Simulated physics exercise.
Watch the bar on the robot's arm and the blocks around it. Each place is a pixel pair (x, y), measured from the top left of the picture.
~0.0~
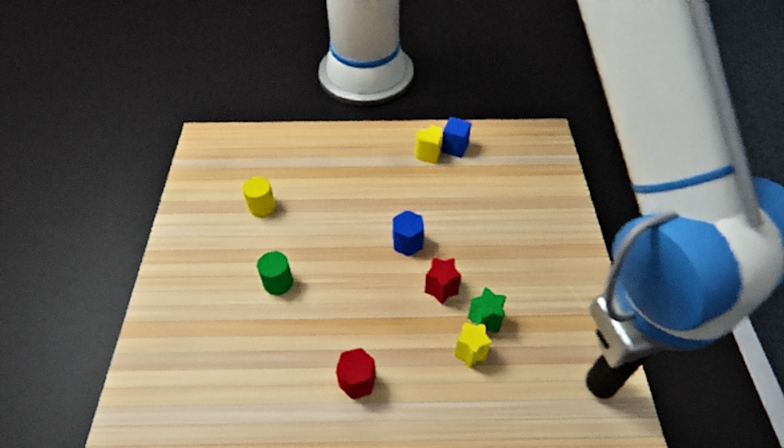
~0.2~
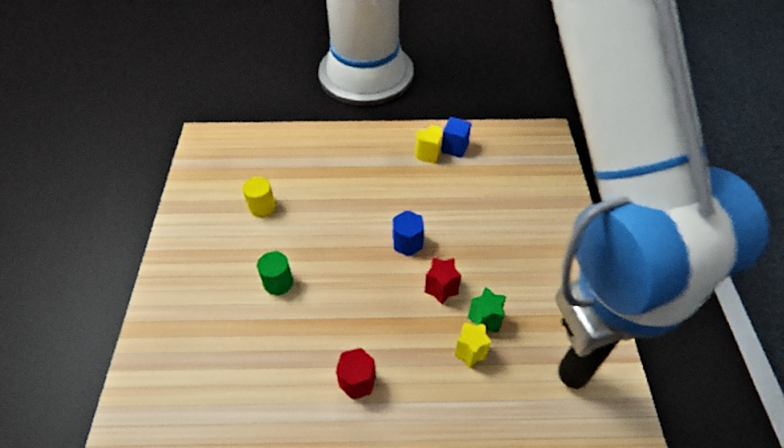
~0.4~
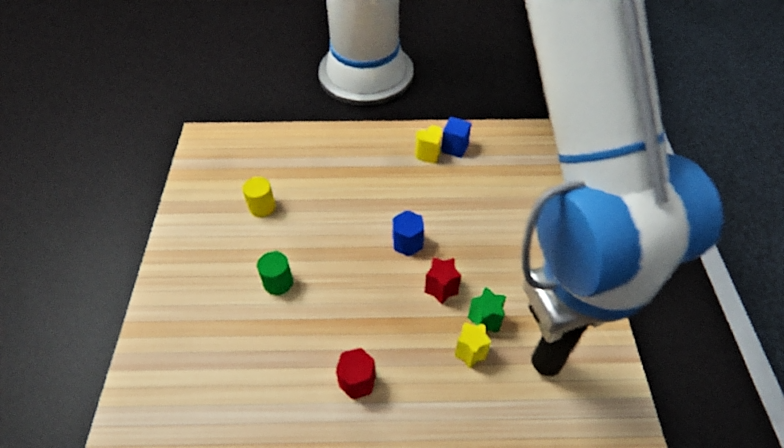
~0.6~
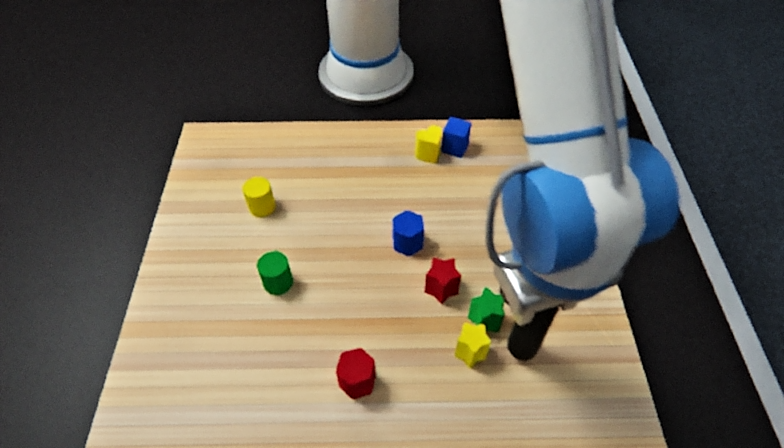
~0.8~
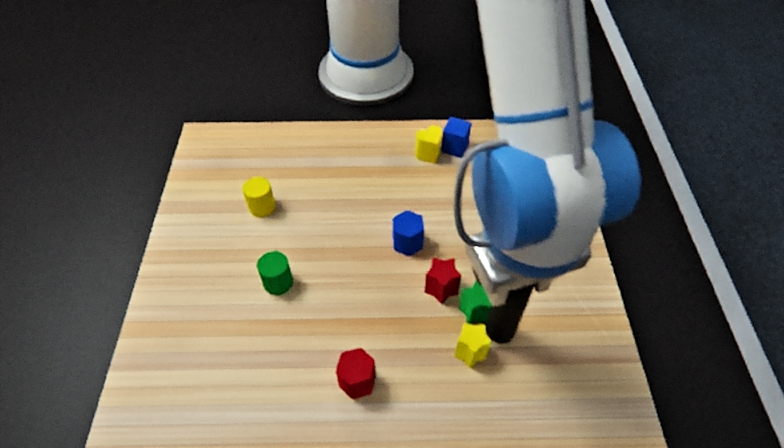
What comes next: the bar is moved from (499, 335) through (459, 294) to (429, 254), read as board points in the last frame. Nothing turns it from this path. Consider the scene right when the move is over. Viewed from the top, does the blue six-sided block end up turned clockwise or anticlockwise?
From above, the turn goes clockwise.
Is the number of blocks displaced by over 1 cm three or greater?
My answer is yes.
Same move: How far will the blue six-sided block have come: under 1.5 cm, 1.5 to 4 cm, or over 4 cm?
The blue six-sided block ends up a moderate distance away, 1.5 to 4 cm.
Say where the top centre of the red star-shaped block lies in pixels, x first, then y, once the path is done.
It comes to (383, 243).
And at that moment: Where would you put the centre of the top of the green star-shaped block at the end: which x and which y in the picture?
Pixel (405, 229).
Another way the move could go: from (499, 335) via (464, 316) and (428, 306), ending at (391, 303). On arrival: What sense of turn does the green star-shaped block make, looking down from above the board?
Turns clockwise.
What follows on the original path. One third of the way, bar at (472, 303); red star-shaped block at (426, 257); green star-shaped block at (451, 269).
Two thirds of the way, bar at (449, 275); blue six-sided block at (401, 218), turned 35° clockwise; red star-shaped block at (397, 244), turned 30° anticlockwise; green star-shaped block at (425, 246), turned 30° anticlockwise.
At the end, bar at (429, 249); blue six-sided block at (390, 210), turned 40° clockwise; red star-shaped block at (383, 243), turned 70° anticlockwise; yellow star-shaped block still; green star-shaped block at (405, 229), turned 70° anticlockwise.
